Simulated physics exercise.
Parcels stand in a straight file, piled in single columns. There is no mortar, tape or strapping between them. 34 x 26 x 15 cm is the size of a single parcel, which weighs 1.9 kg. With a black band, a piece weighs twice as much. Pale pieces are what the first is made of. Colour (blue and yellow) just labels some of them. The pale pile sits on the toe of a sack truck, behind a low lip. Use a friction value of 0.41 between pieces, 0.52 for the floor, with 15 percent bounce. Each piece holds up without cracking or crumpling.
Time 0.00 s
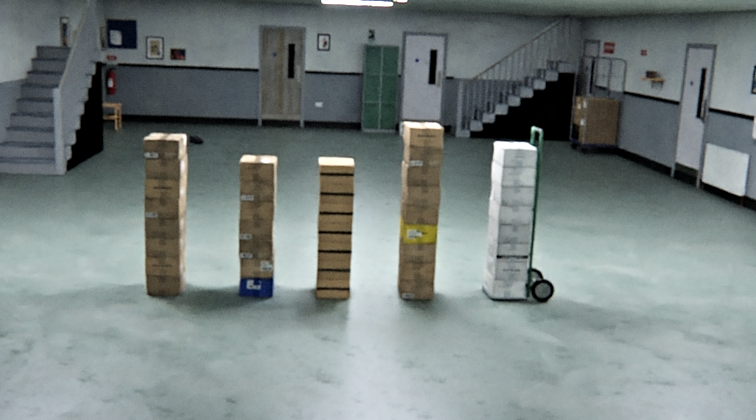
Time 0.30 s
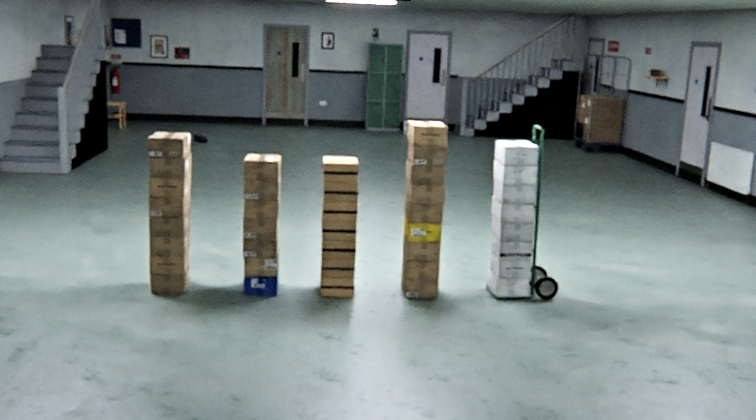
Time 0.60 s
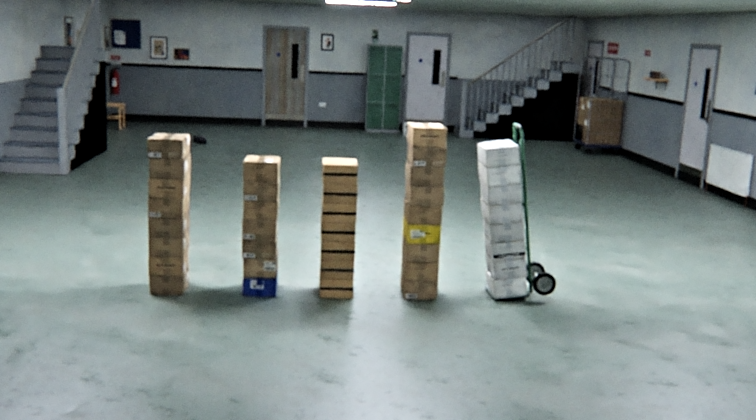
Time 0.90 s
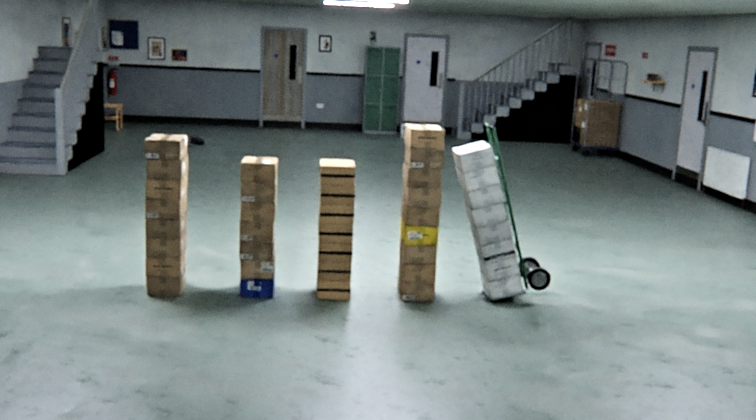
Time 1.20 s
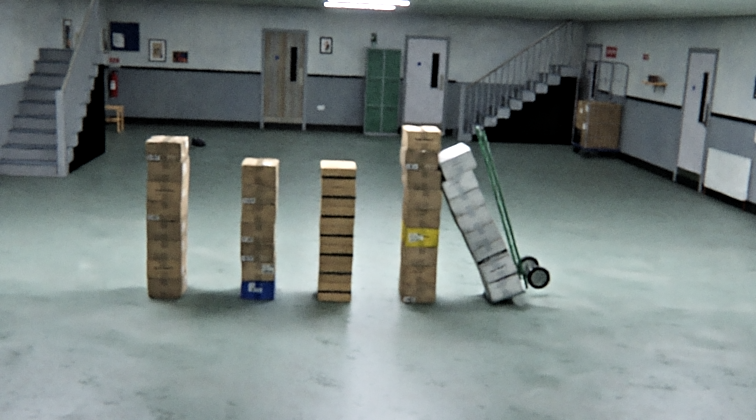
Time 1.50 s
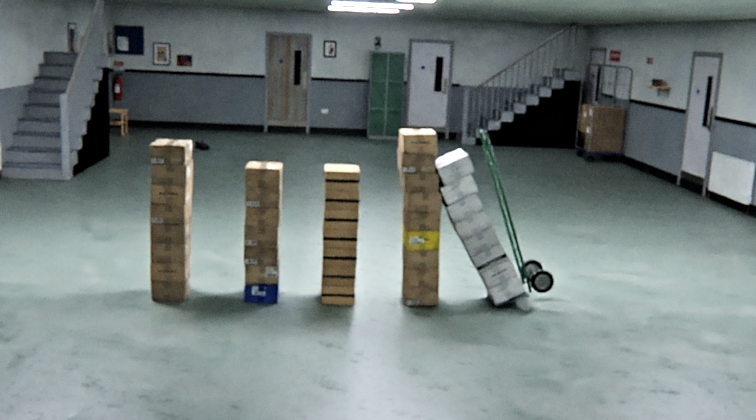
In a stairwell hall, a green-framed sack truck tilting left, its white box stack leaning against the nearest of four brown stacks.
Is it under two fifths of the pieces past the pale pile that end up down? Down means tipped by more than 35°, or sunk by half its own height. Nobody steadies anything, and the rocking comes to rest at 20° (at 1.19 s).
No, it is over two fifths.
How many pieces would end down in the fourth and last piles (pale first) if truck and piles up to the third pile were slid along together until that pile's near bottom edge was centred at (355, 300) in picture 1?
In that case fourth pile 6 and last pile 7.
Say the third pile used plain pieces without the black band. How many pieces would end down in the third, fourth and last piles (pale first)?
Down at the end: Third pile 6, fourth pile 6, last pile 7.
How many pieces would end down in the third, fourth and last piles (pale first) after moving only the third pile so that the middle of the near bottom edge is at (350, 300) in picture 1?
Then, pile by pile: Third 6, fourth 7, last 8.
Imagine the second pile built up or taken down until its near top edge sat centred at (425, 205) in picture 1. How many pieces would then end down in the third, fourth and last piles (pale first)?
Result: Third pile 0, fourth pile 0, last pile 0.
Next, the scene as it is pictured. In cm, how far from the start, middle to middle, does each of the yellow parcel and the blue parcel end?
Yellow 60, blue 10.
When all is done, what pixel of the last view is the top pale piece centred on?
In the last view it ends up close to (373, 233).
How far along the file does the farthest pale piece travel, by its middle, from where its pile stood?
Distance along: Near 115 cm.
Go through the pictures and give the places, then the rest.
In the first picture (we follow the side turned to the camera), truck frame (539, 166) 0° forward; blue parcel (256, 288); yellow parcel (421, 234); no other piece has moved.
The second picture shows truck frame (541, 164) 1° forward; yellow parcel (425, 233).
The third picture shows truck frame (523, 161) 8° forward, top of the pale pile leaning 8°; yellow parcel (424, 235); no other piece has moved.
The fourth picture shows truck frame (500, 161) 16° forward, top of the pale pile leaning 17°; yellow parcel (422, 236); no other piece has moved.
The fifth picture shows truck frame (492, 163) 20° forward, top of the pale pile leaning 27°; yellow parcel (423, 238); 2 stirred so far.
The sixth picture shows truck frame (495, 167) 20° forward, top of the pale pile leaning 27°; yellow parcel (424, 241) displaced 22 mm; blue parcel (261, 294); 7 stirred so far.
Around 2.76 s, 8 of the pale pile down; none of the 31 other parcels down, 9 disturbed; yellow parcel tipped 18°.
Around 3.48 s, 8 of the pale pile down; 8 of the 31 other parcels down; yellow parcel tipped 38°, 17 cm lower.
Around 4.12 s, 8 of the pale pile down; 19 of the 31 other parcels down; yellow parcel tipped 40°, 23 cm lower; blue parcel tipped 30°.
Around 4.68 s, 8 of the pale pile down; 29 of the 31 other parcels down; blue parcel tipped 44°; yellow parcel tipped 40°, 23 cm lower.
Finally (6.2 s), 8 of the pale pile down; 29 of the 31 other parcels down; blue parcel tipped 44°; yellow parcel tipped 40°, 23 cm lower. That is 94 per cent. Seen by the last camera, middles, blue parcel near (249, 279), yellow parcel near (355, 263).
